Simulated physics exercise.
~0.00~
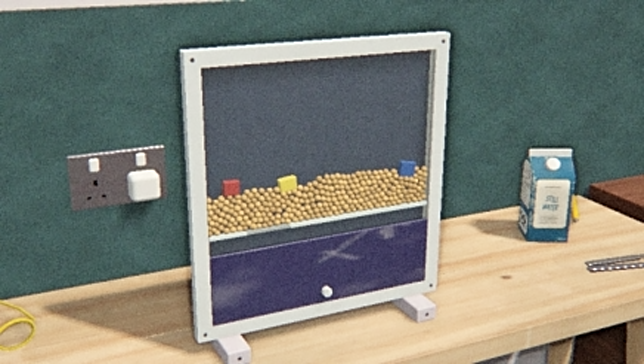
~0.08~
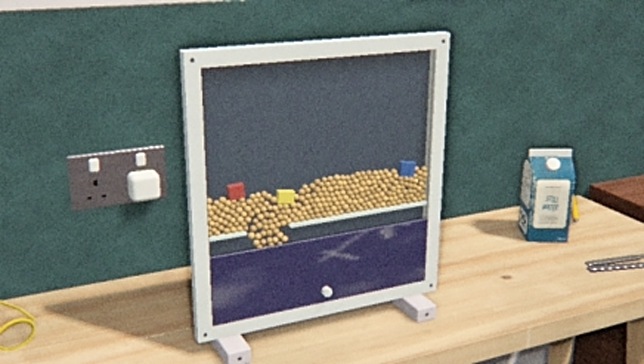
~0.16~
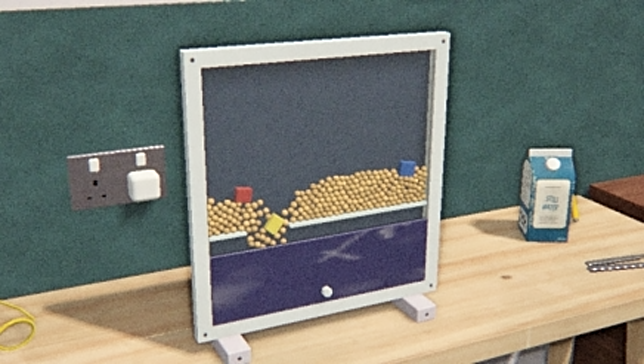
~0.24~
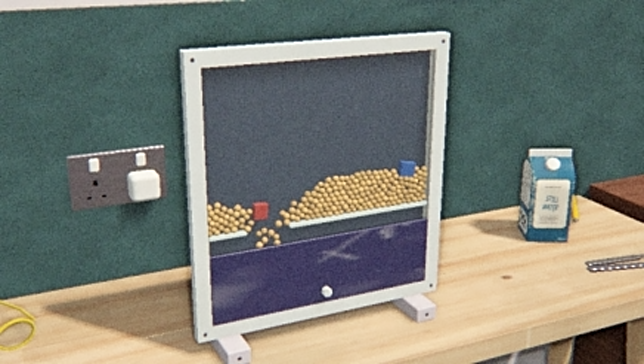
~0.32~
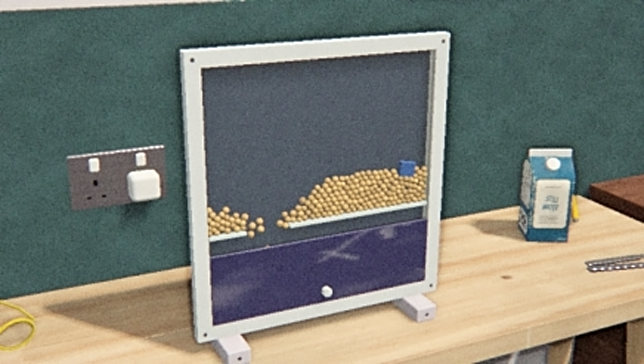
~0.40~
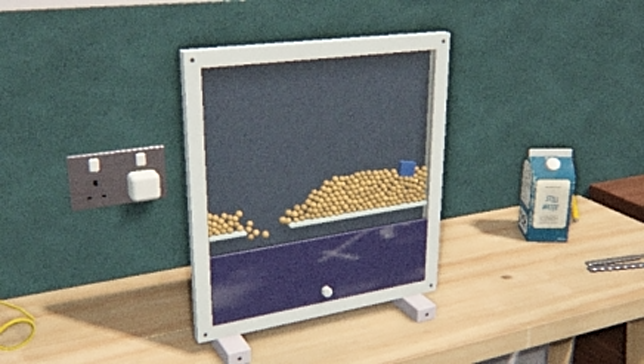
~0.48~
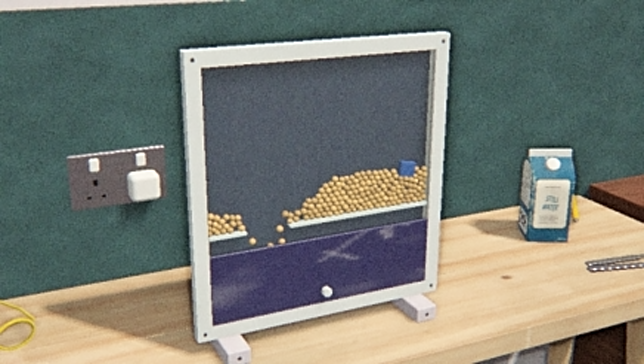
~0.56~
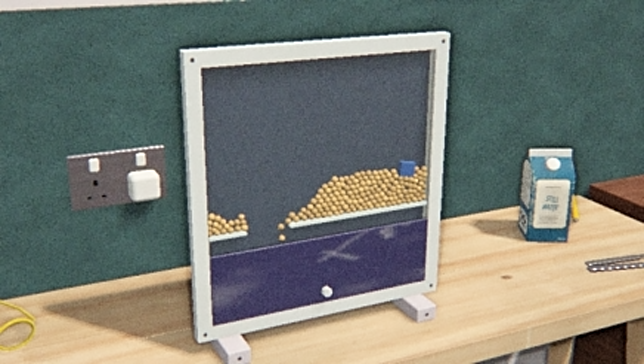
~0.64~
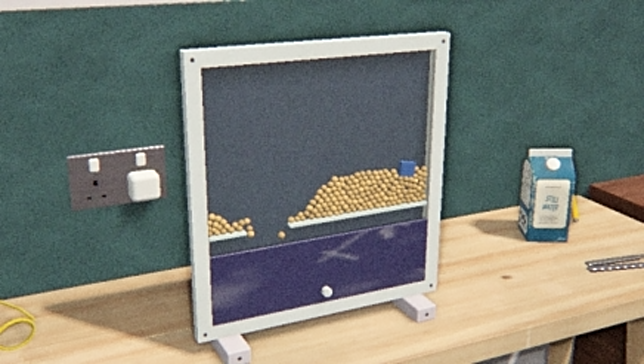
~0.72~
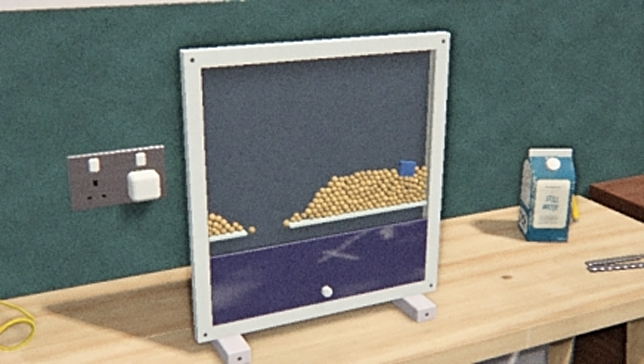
A flat, clear-fronted case on a wooden table held pale beads topped by red, yellow and blue blocks; beads poured through a gap in its floor, the yellow then red block dropped out of sight, and the blue stayed on the right-hand heap.
